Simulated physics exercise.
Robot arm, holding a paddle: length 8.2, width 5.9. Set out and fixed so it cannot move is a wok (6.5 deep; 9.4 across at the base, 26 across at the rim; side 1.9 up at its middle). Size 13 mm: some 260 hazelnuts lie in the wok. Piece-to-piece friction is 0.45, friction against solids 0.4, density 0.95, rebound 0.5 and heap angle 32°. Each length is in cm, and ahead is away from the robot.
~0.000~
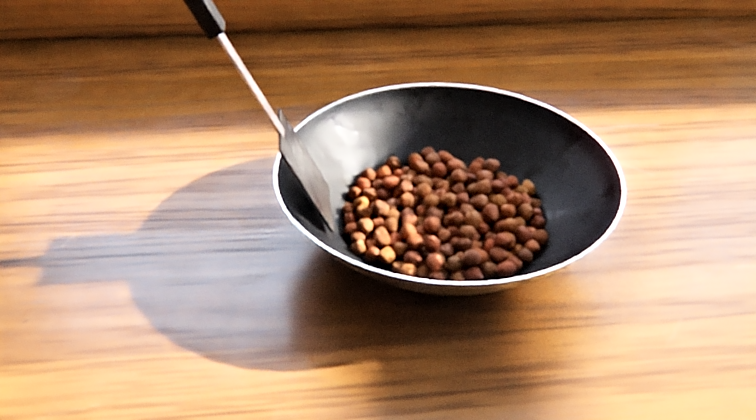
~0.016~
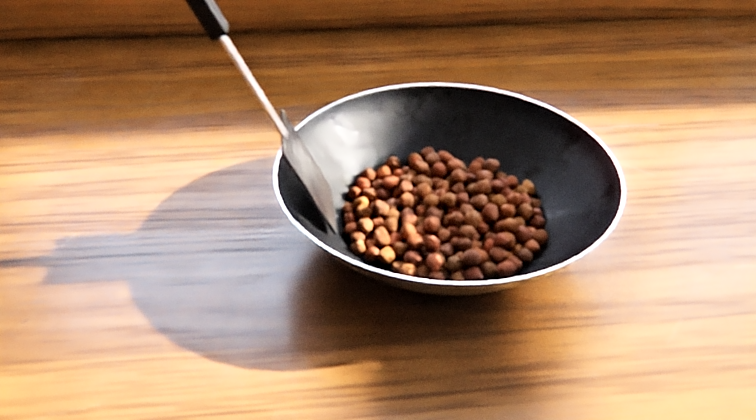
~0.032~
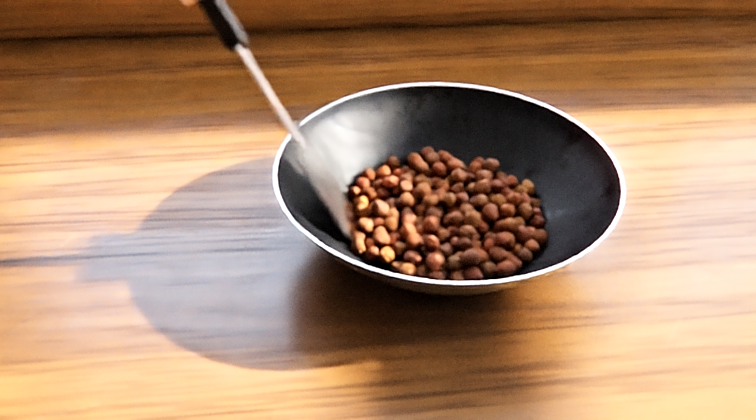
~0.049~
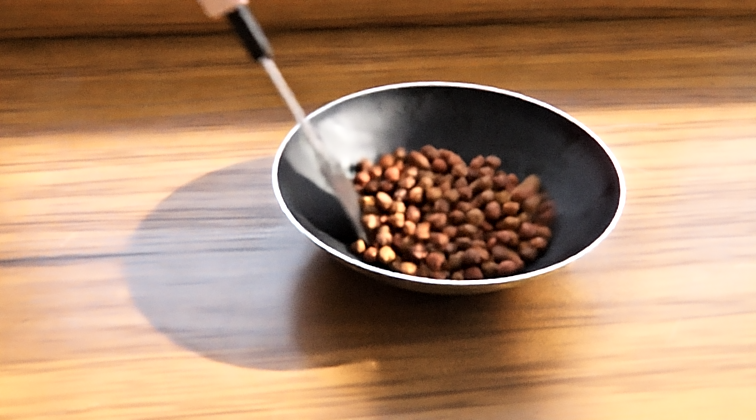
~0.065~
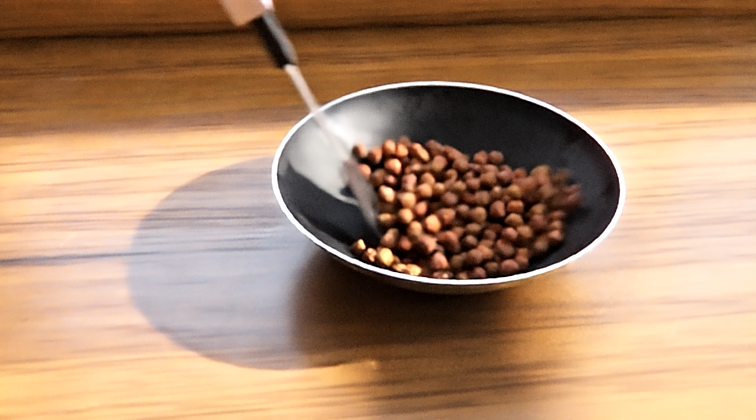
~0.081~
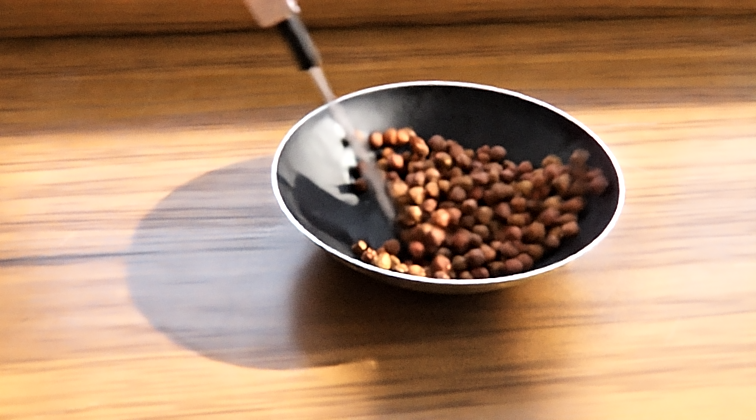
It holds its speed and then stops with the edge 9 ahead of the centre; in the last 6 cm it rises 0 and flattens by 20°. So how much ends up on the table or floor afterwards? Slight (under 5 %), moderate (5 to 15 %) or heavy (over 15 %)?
Heavy.
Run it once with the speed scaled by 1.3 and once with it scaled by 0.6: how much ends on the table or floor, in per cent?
I'd expect close to 35 and then close to 10 percent.
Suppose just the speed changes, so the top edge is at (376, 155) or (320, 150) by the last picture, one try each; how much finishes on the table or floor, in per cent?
Roughly 35 per cent, then roughly 10 per cent.
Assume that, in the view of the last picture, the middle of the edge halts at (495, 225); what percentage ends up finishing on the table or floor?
The share ending on the table or floor is about 5 per cent.
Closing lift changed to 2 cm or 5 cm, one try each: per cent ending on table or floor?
First try about 35 %, second try about 30 %.
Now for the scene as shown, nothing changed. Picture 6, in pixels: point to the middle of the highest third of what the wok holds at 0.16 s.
Centre: Roughly (543, 177) in the last picture.
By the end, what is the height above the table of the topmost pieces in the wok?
It reaches roughly 6.0 cm.
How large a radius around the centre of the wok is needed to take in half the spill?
Roughly 24 centimetres.
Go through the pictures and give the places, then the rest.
In the first frame, the paddle top edge at (279, 129), sloping 65°; upper third of the load around (443, 202), from x 350 to 540, top at y 155; 259 in the wok.
In the second frame, the paddle top edge at (282, 131), sloping 65°; upper third of the load around (443, 202), from x 350 to 540, top at y 155.
In the third frame, the paddle top edge at (297, 139), sloping 65°; upper third of the load around (443, 202), from x 350 to 540, top at y 155.
In the fourth frame, the paddle top edge at (319, 149), sloping 65°; upper third of the load around (449, 198), from x 355 to 545, top at y 150.
In the fifth frame, the paddle top edge at (341, 154), sloping 65°; upper third of the load around (459, 192), from x 360 to 575, top at y 145.
In the sixth frame, the paddle top edge at (362, 156), sloping 65°; upper third of the load around (476, 187), from x 355 to 600, top at y 135; 259 in the wok.
After 0.12 s, sloping 65°, highest piece 9 above the table; 255 in the wok, 4 on the blade or in flight.
After 0.16 s, sloping 58°, highest piece 11 above the table; 252 in the wok, 7 on the blade or in flight.
After 0.38 s, sloping 45°, highest piece 9 above the table; 180 in the wok, 43 on the table or floor, 36 on the blade or in flight.
After 1.43 s, sloping 45°, highest piece 5 above the table; 178 in the wok, 81 on the table or floor.
In the end, 178 in the wok, 81 on the table or floor. That is 31 % on the table or floor.
